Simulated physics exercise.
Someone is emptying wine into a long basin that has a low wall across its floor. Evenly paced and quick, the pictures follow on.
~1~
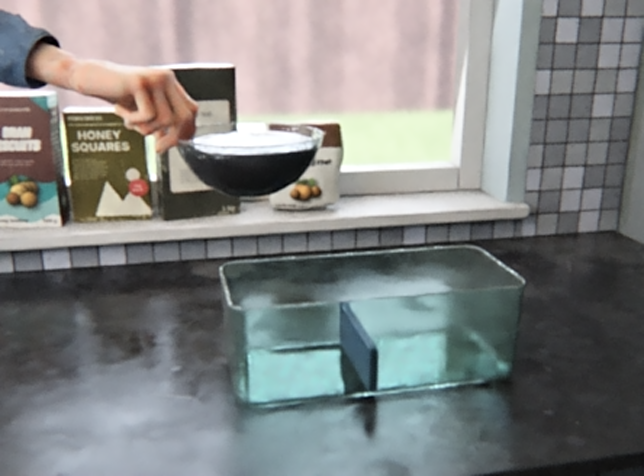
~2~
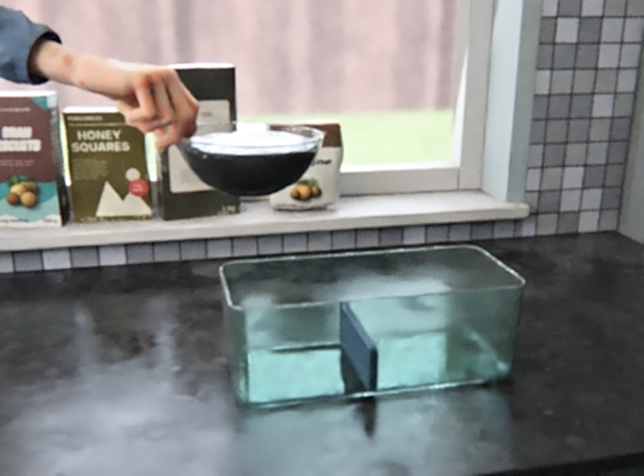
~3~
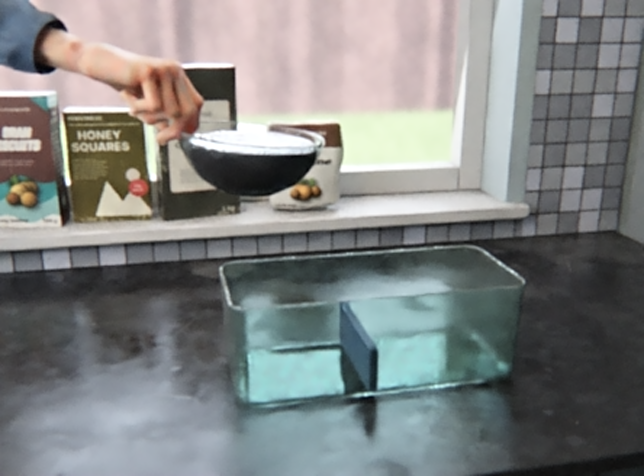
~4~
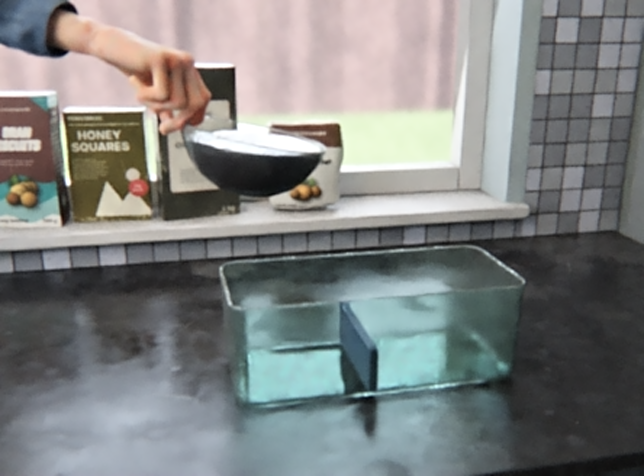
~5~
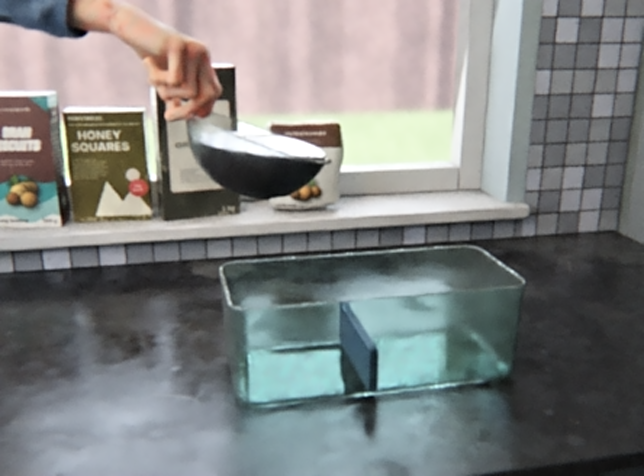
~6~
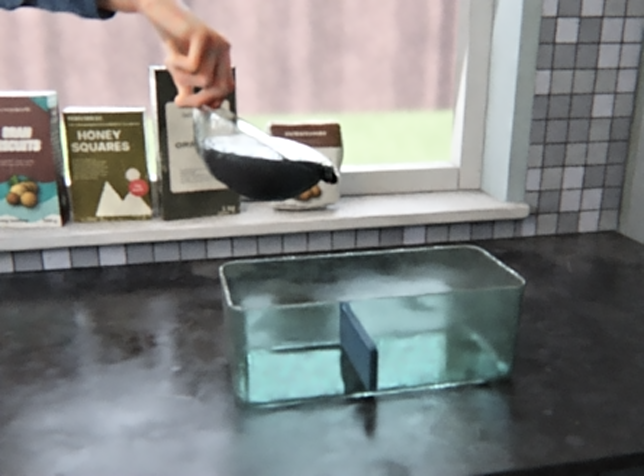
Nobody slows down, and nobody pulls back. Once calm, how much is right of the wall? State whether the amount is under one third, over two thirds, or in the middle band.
The amount is in the middle band.
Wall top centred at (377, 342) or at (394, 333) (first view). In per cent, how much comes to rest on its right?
40 % then 10 %.
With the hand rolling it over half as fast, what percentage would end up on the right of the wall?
Around 75 per cent ends up there.
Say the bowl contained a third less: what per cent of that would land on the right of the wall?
45 in a hundred.
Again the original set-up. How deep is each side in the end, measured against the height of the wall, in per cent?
The left comes to 20 % and the right to 30 %.
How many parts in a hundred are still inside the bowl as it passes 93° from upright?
Around 5 in a hundred.
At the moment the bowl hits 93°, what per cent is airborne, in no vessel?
I'd put it near 30 per cent.
A moment on, the bowl is tipped on its side and 5 per cent is still to pour, 14 is left of the wall and 49 right of it.
Next, the bowl is tipped right over and 0 per cent is still to pour, 38 is left of the wall and 60 right of it.
Then the bowl is tipped right over and 0 per cent is still to pour, 39 is left of the wall and 60 right of it.
Later the bowl is tipped right over and 0 per cent is still to pour, 39 is left of the wall and 60 right of it.
At rest 39 per cent lies left of the wall, 60 right of it and 1 outside.
